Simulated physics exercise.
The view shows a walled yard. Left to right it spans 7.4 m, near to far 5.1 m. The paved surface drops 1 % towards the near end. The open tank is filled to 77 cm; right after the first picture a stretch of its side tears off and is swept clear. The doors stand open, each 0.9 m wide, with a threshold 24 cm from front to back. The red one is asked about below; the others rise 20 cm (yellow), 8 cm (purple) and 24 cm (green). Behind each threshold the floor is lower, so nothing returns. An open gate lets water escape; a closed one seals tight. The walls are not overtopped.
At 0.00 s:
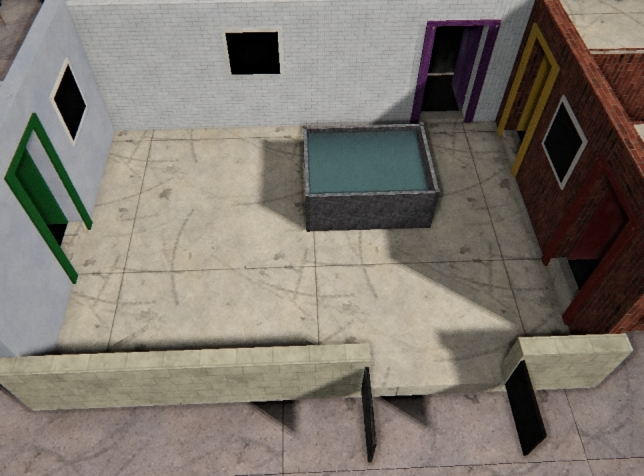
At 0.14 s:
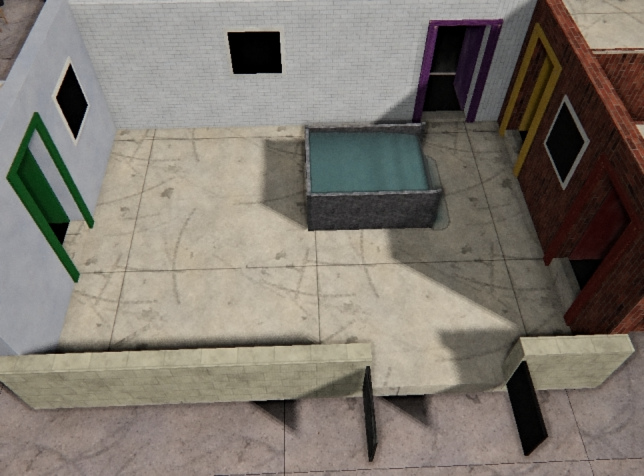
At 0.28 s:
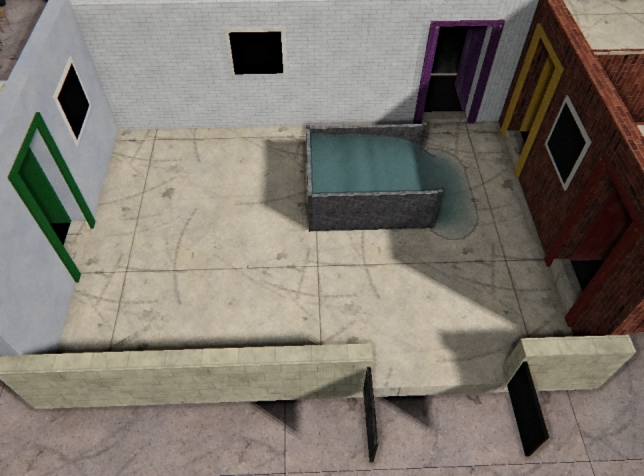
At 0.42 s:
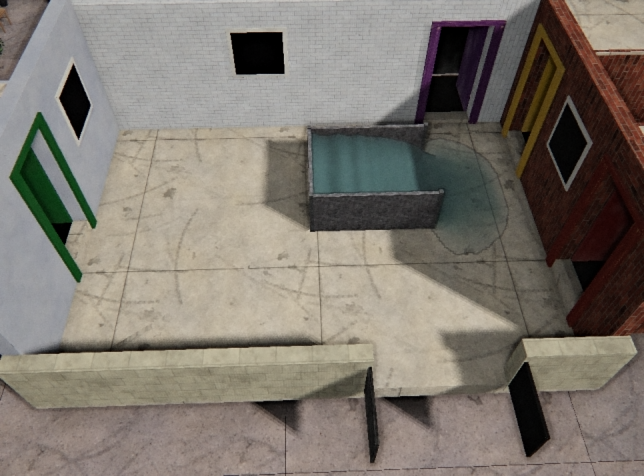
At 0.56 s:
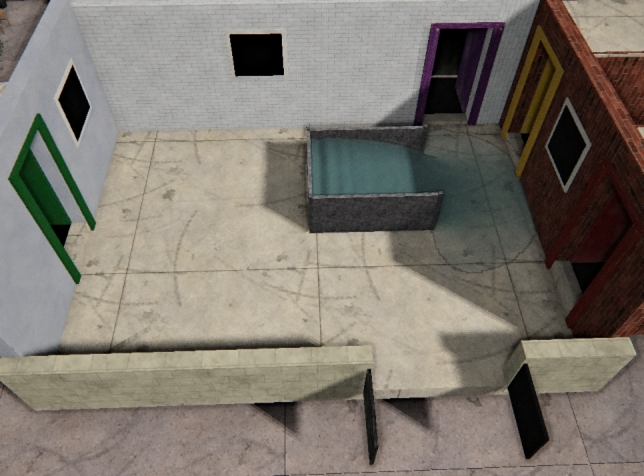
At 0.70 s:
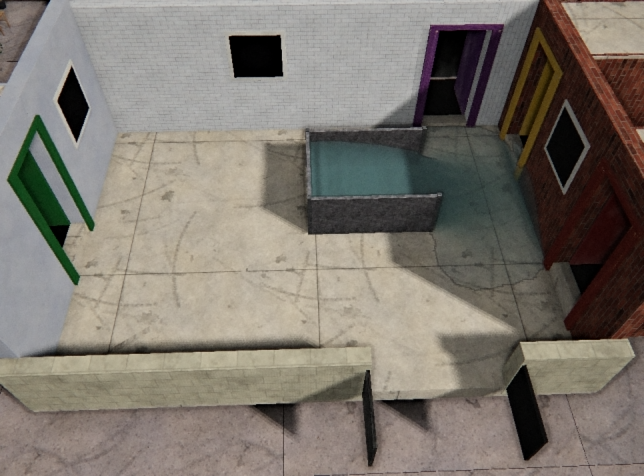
We see a walled yard with open doorways and a stone tank of still water; the tank's right side opens, and water pours out, spreading across the pale paving to the right until it reaches the yellow door.
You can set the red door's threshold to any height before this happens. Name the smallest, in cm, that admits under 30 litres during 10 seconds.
It would have to be roughly 10.5 cm high.
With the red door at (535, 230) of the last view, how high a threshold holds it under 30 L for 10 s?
About 31 cm.
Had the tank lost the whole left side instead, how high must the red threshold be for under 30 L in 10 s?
Some 8.5 cm.
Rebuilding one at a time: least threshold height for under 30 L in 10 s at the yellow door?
Roughly 32 cm at yellow.
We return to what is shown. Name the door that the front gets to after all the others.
It is the green one.
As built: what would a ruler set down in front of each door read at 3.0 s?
Depths in cm: Yellow 25, red 12, purple 18, green 0.
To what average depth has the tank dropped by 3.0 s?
Roughly 15 cm on average.
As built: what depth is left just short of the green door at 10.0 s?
Roughly 6.0 cm deep.
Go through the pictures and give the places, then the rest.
Still water, 77 cm deep, in the open tank at (367, 162); the red door at (580, 252) is dry, in the first frame.
The gap is at (424, 179), the front 0.3 m out at (444, 222); the back of the open tank holds 77 cm, in the second frame.
Water pours out at (424, 182) and has run 0.8 m, to (472, 219); about 13 cm deep outside, 77 cm at the back, in the third frame.
The front is at (504, 213), 1.3 m from the gap at (425, 184); 2.7 m2 of floor is wet, 74 cm left at the back, in the fourth frame.
The front is at (534, 225), 1.8 m from the gap at (424, 186); 4.5 m2 of floor is wet, 65 cm left at the back, in the fifth frame.
The front is at (528, 167), 2.0 m from the gap at (423, 188); 5.5 m2 of floor is wet, 66 cm left at the back; the red door at (582, 257), 2.7 m from the gap, is still 0.5 m from the nearest water, in the sixth frame.
After 1.4 s water covers 20 % of the floor, deepest (48 cm) near (498, 127); 16 cm at the red door, 0 litres in over its 23 cm threshold.
After 3.0 s water covers 40 % of the floor, deepest (33 cm) near (578, 356); 12 cm at the red door, 0 litres in over its 23 cm threshold.
After 10.0 s water covers 95 % of the floor, deepest (12 cm) near (194, 380); 6 cm at the red door, 0 litres in over its 23 cm threshold.
At the red door as built, the water arrived by 1.0 s and peaked near 19 cm at 1.8 s.
With a threshold of 9.5 cm, 40 litres would have come in within the 10 s; with 13 cm, 14 litres. So under 30 litres takes about 10.5 cm.
